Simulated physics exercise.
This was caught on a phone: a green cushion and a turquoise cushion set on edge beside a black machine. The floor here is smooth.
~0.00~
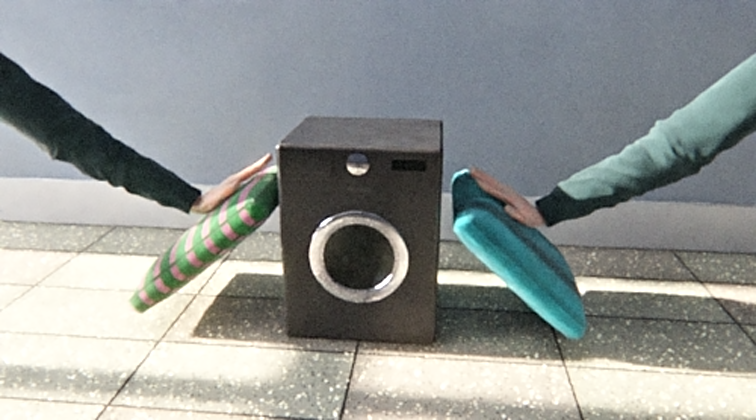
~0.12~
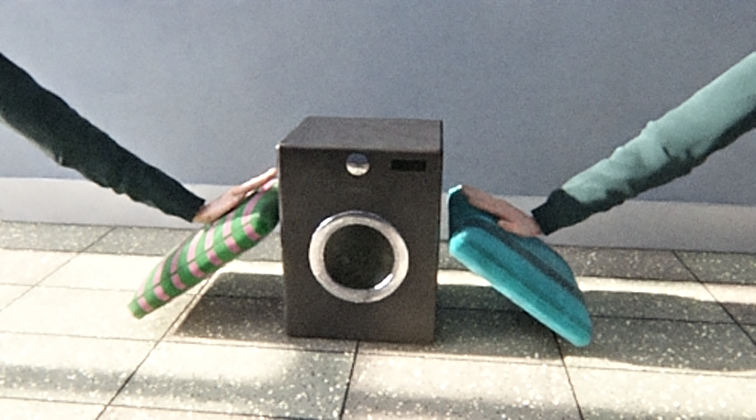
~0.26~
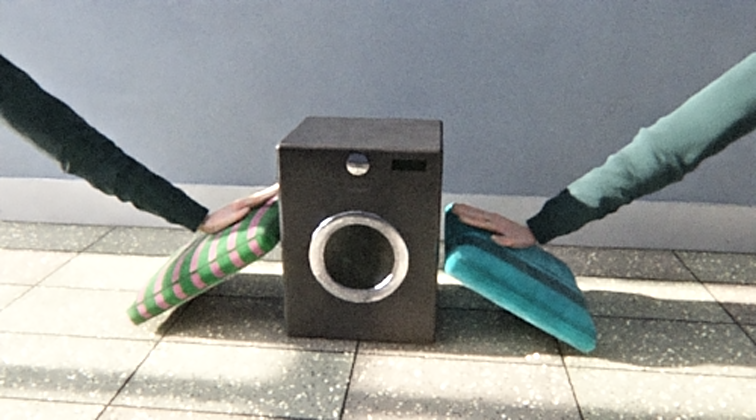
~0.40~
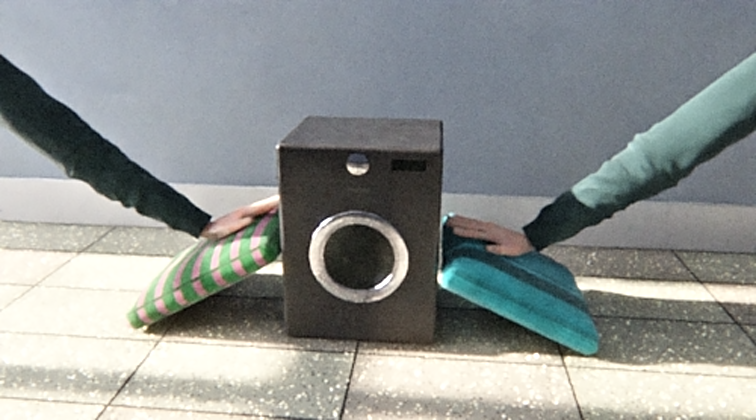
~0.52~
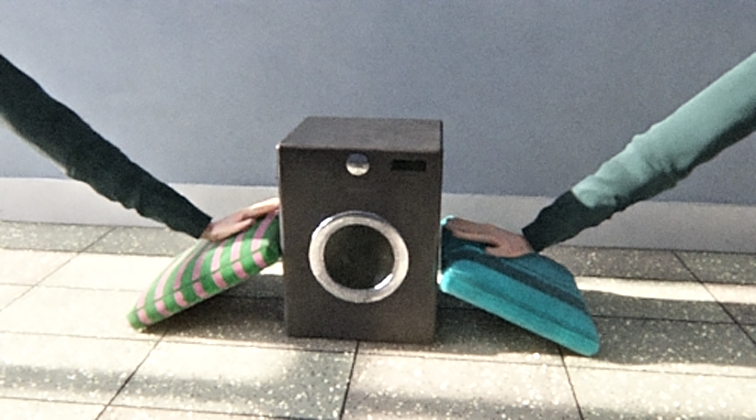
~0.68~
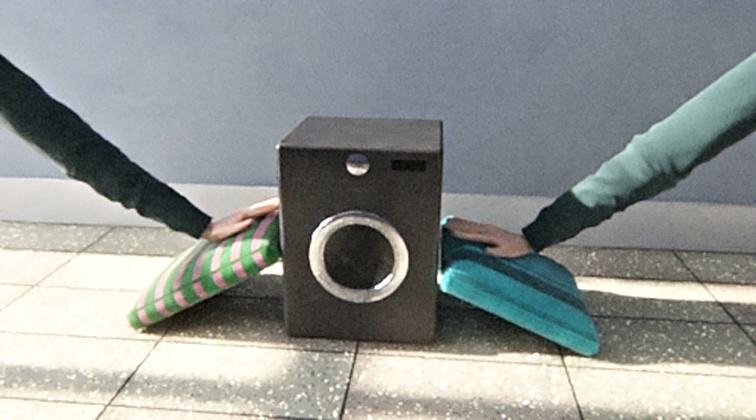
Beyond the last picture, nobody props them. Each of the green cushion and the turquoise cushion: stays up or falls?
Green cushion - falls, turquoise cushion - falls.
By 0.92 s, green cushion flat on the floor near (218, 278); turquoise cushion slipping down near (514, 290).
By 1.10 s, green cushion flat on the floor near (219, 285); turquoise cushion flat on the floor near (516, 299).
When it is over, green cushion flat on the floor near (218, 286); turquoise cushion flat on the floor near (516, 299). The green cushion slides down flat and the turquoise cushion slips and lies down.
